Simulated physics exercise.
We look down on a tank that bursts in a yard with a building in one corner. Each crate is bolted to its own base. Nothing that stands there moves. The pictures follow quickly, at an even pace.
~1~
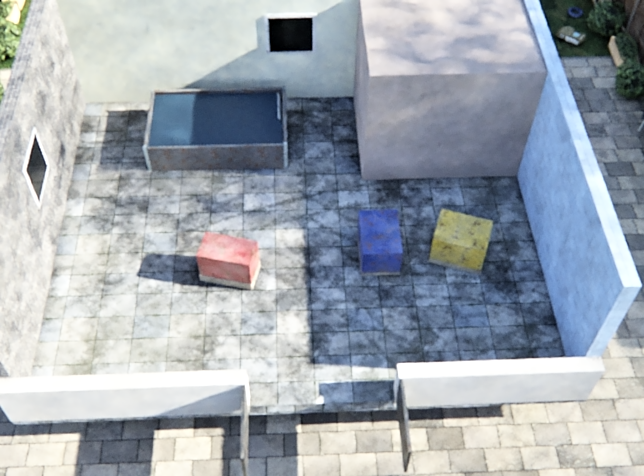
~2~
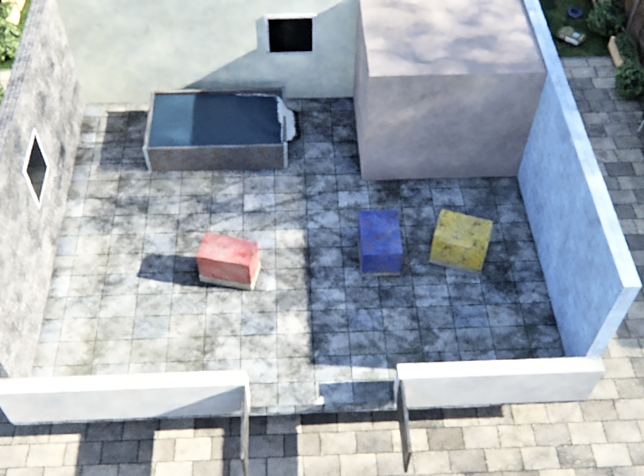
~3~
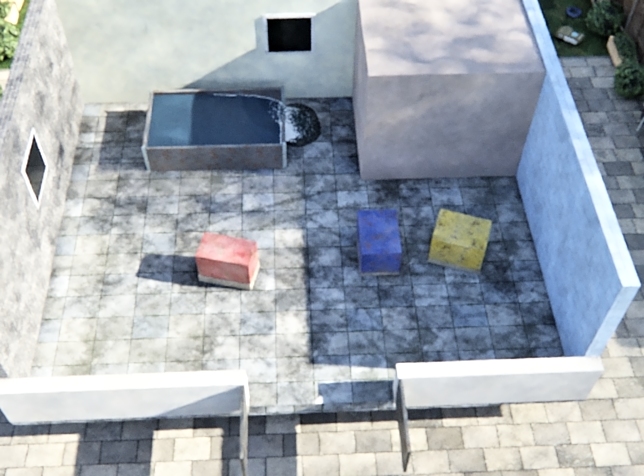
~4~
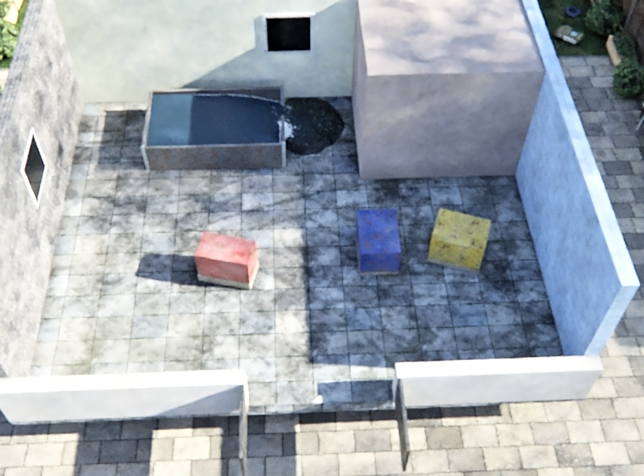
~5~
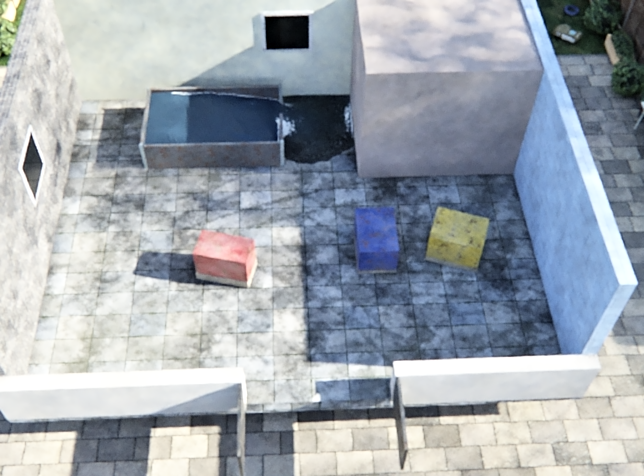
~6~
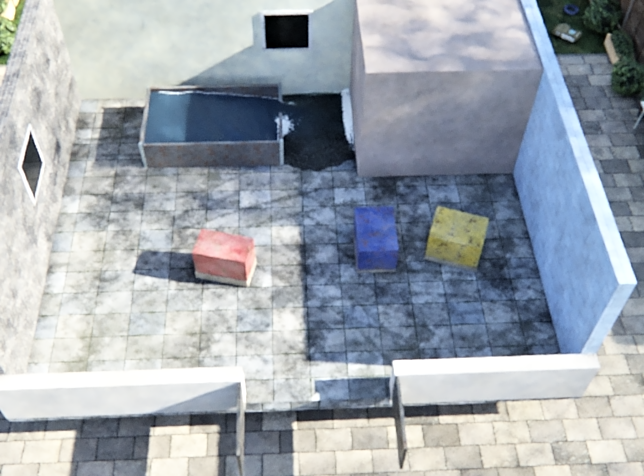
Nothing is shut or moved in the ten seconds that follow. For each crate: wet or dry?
The red crate escapes dry; the yellow crate escapes dry; the blue crate is wetted.
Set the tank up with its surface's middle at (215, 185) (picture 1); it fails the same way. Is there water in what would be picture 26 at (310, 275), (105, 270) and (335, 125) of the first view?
In that order: Dry, no water, under water.
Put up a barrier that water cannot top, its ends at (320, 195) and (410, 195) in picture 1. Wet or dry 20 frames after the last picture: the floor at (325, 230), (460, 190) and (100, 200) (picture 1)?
One after the other: Free of water, covered, not flooded.
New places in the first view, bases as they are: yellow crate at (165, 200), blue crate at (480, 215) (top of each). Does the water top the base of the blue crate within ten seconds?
My reading: Blue keeps dry.
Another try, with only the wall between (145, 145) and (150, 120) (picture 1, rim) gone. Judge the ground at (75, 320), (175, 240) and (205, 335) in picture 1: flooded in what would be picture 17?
One after the other: Under water, no water, not flooded.
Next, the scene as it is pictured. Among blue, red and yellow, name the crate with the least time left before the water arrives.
It is the blue one.
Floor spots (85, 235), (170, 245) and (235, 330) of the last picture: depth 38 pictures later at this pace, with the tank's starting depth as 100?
About 2, 4 and 4 per cent.
A moment on, water covers 5 % of the floor; the red crate not reached, the yellow crate not reached, the blue crate not reached.
Next, water covers 10 % of the floor; the red crate not reached, the yellow crate not reached, the blue crate water round its plinth.
Then, water covers 30 % of the floor; the red crate water round its plinth, the yellow crate water round its plinth, the blue crate water round its plinth.
Later, water covers 55 % of the floor; the red crate water round its plinth, the yellow crate water round its plinth, the blue crate water round its plinth.
In the end, water covers 80 % of the floor; the red crate stayed above the water, the yellow crate stayed above the water, the blue crate was topped.
